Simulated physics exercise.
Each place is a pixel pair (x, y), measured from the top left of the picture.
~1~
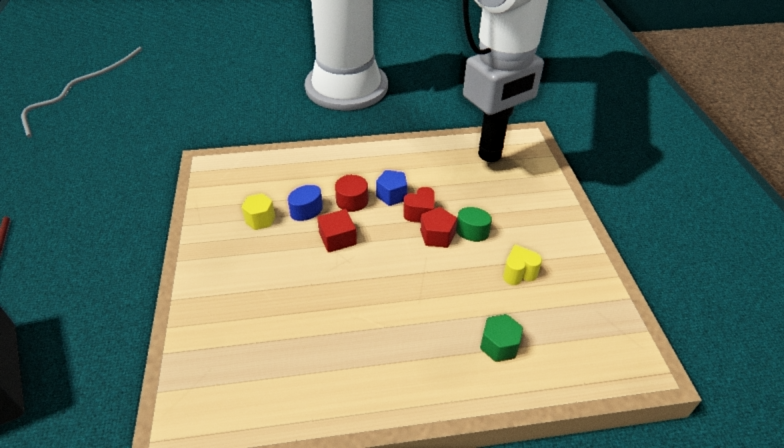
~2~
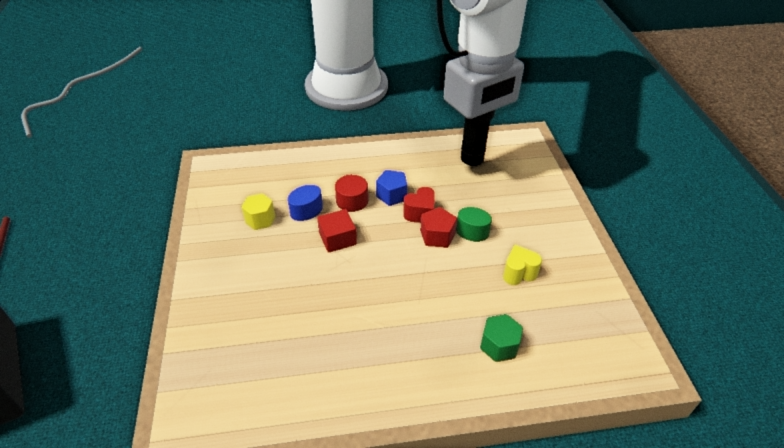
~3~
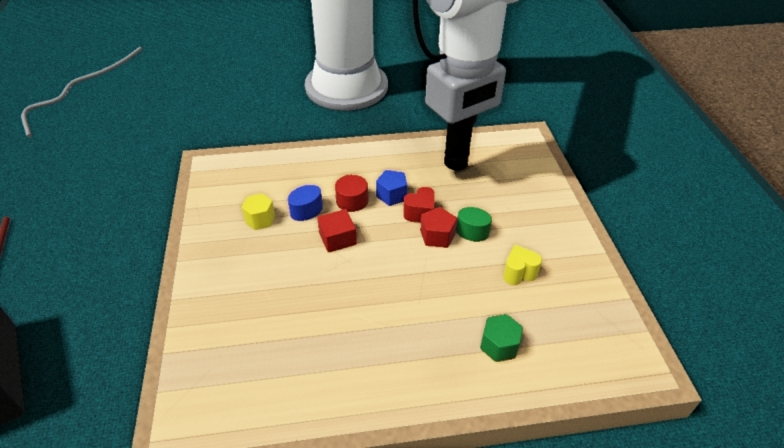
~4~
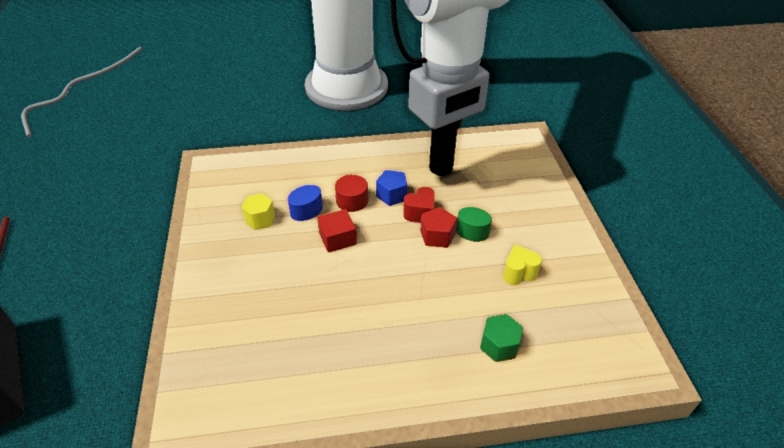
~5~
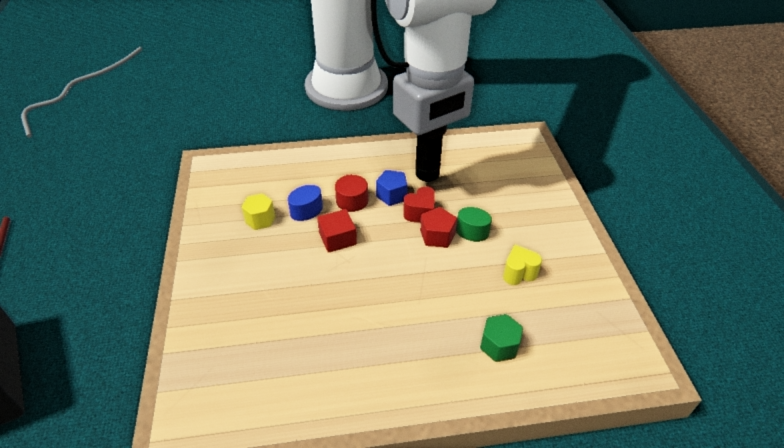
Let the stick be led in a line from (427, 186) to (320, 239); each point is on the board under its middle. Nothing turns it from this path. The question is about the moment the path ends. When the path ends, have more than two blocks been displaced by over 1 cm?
That would be a yes.
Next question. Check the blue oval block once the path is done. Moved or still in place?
By the last moment of the path, the blue oval block has shifted.
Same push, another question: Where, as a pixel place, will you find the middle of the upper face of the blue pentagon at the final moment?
The blue pentagon ends near (339, 190).
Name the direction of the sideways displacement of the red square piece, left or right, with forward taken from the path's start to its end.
Gets pushed left.
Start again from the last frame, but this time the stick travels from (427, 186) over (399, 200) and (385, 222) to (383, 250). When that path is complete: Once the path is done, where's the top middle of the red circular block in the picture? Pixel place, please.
Somewhere near (330, 184).
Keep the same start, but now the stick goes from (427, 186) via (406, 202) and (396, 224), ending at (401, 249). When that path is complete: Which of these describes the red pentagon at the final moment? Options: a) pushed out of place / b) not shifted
My answer is option a.
The first path, step by step. One third of the way, stick at (393, 191); blue oval block at (301, 195); red circular block at (333, 185); blue pentagon at (364, 185), turned 30° clockwise.
Two thirds of the way, stick at (357, 209); blue oval block at (291, 196), turned 35° anticlockwise; red circular block at (313, 177); blue pentagon at (340, 189), turned 115° clockwise.
At the end, stick at (319, 227); blue oval block at (291, 196), turned 35° anticlockwise; red square piece at (313, 244), turned 65° anticlockwise; red circular block at (313, 177); blue pentagon at (339, 190), turned 130° clockwise.
